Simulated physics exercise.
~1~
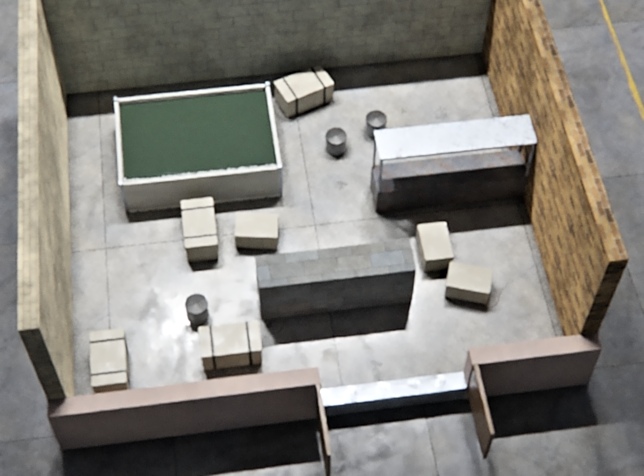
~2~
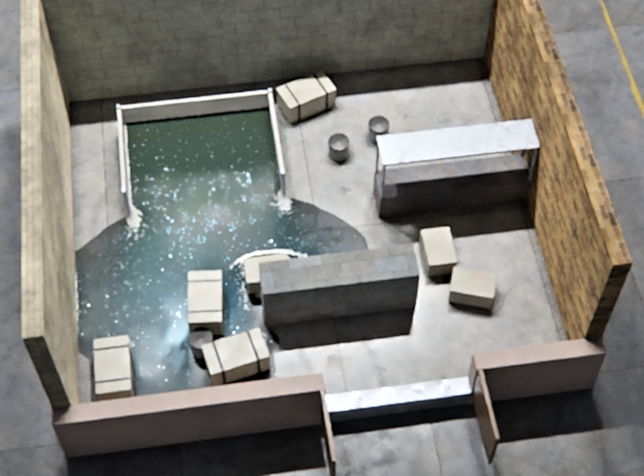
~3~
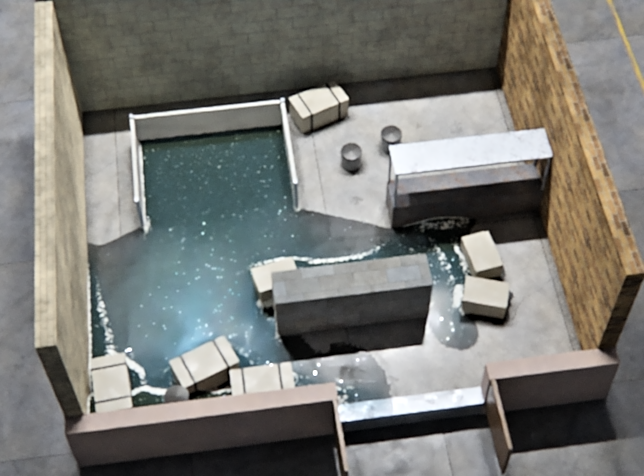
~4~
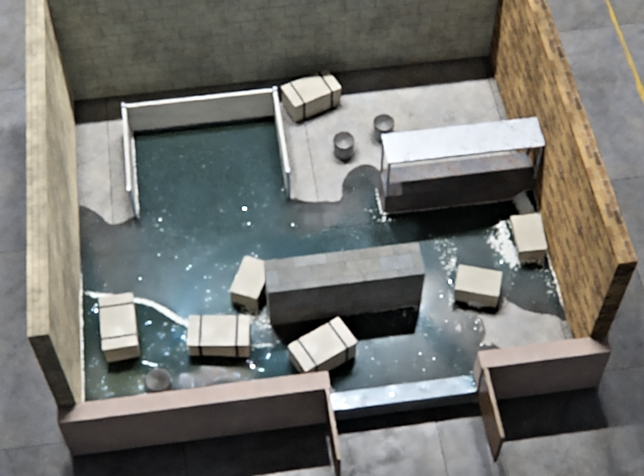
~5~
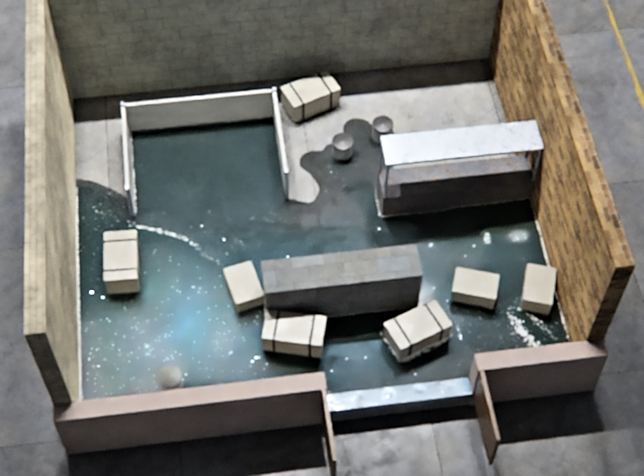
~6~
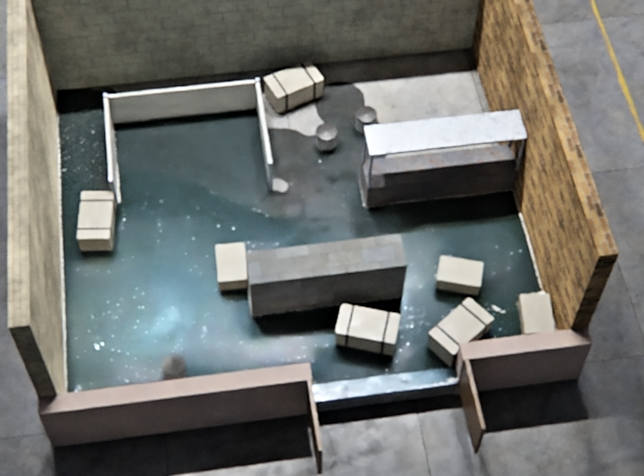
Dark green water burst from the open tank as its front wall vanished, spreading across the walled hall and around the grey block, carrying several pale boxes along until some floated near the front opening while the back right floor stayed partly dry.
